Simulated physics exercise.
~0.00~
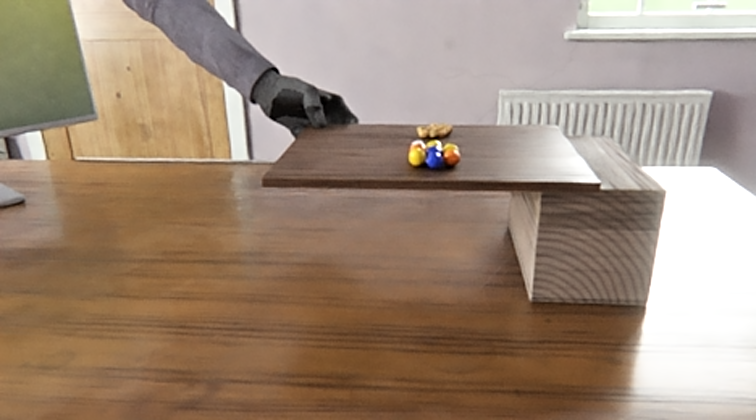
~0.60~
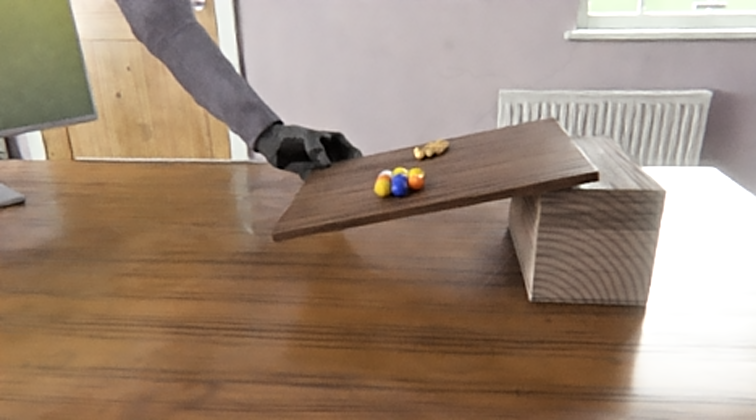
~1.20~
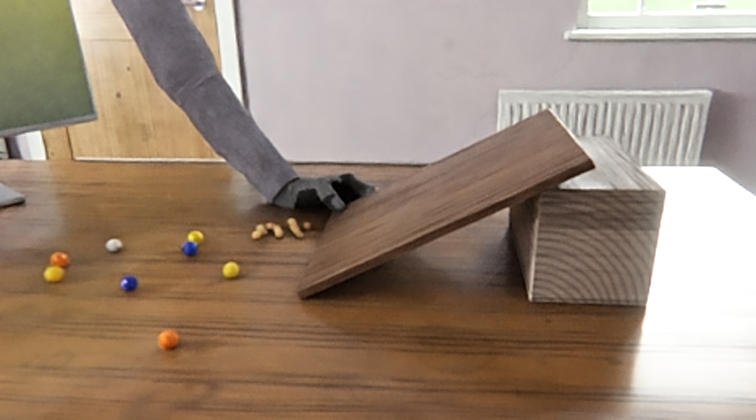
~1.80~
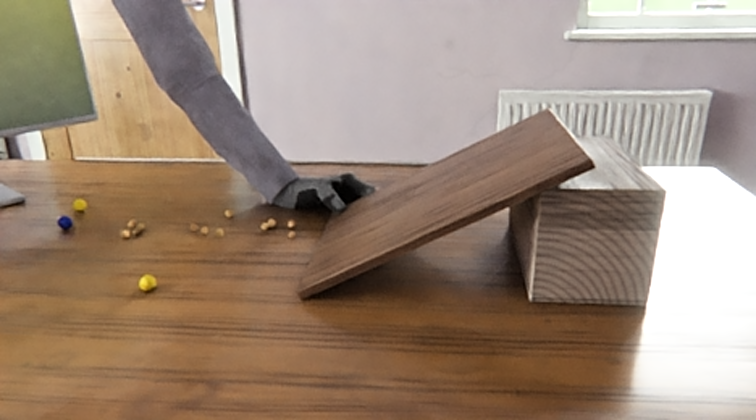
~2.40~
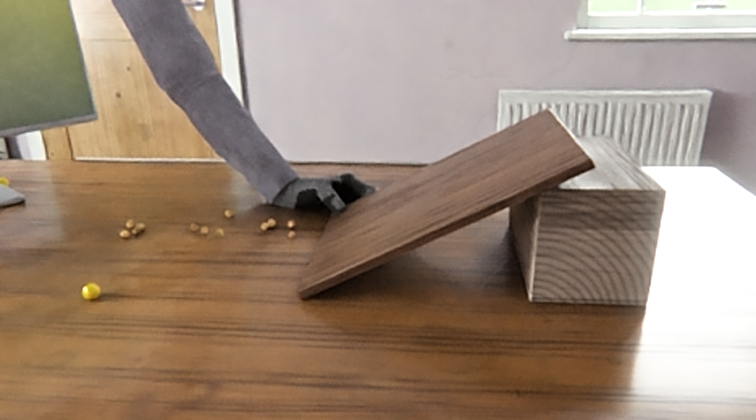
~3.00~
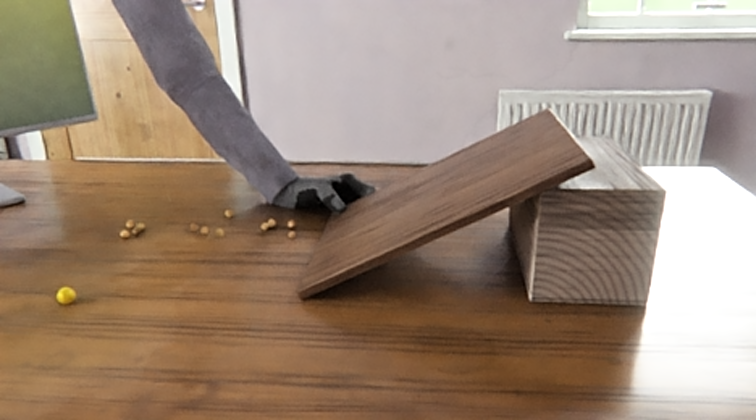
A gloved hand lowered the left end of a board propped on a wooden block until it touched the table, sending colorful balls and small tan pieces sliding off leftward; the balls rolled farther, leaving one yellow ball beyond the scattered pieces.
